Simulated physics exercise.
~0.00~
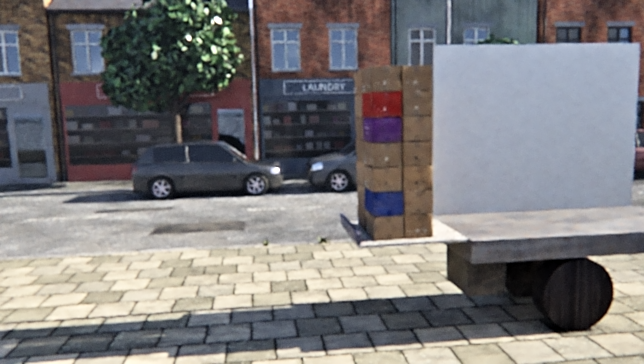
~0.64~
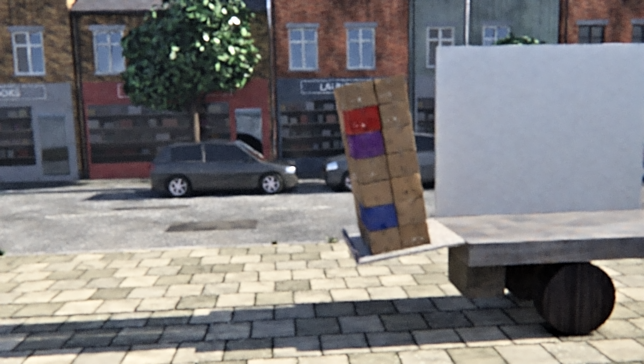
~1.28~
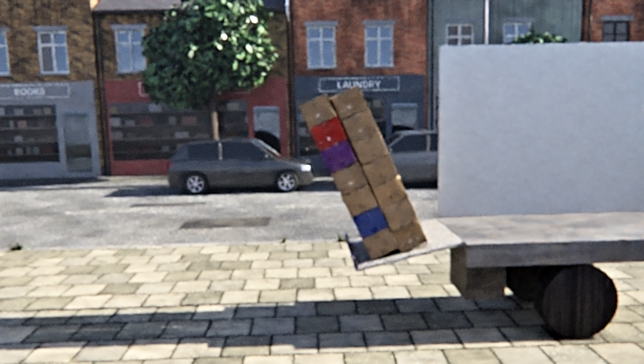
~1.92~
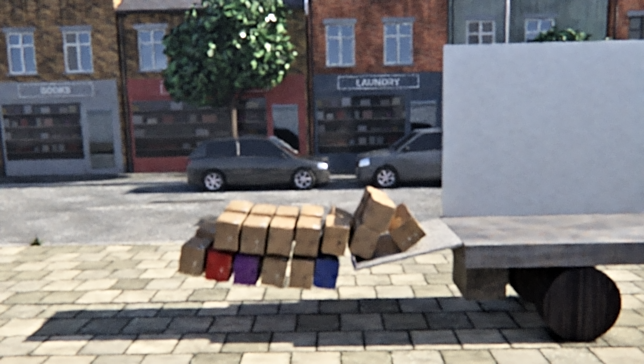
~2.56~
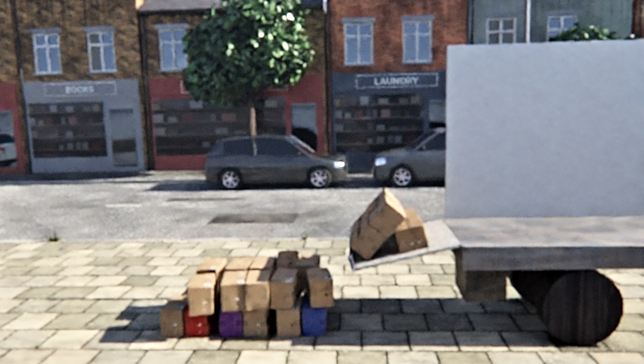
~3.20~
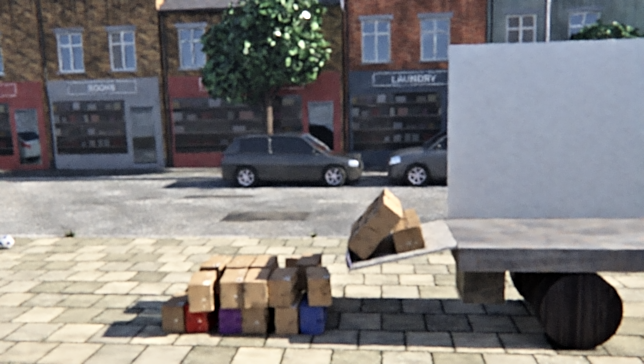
A tall stack of cartons tips left off the tilting platform and spills across the paving.
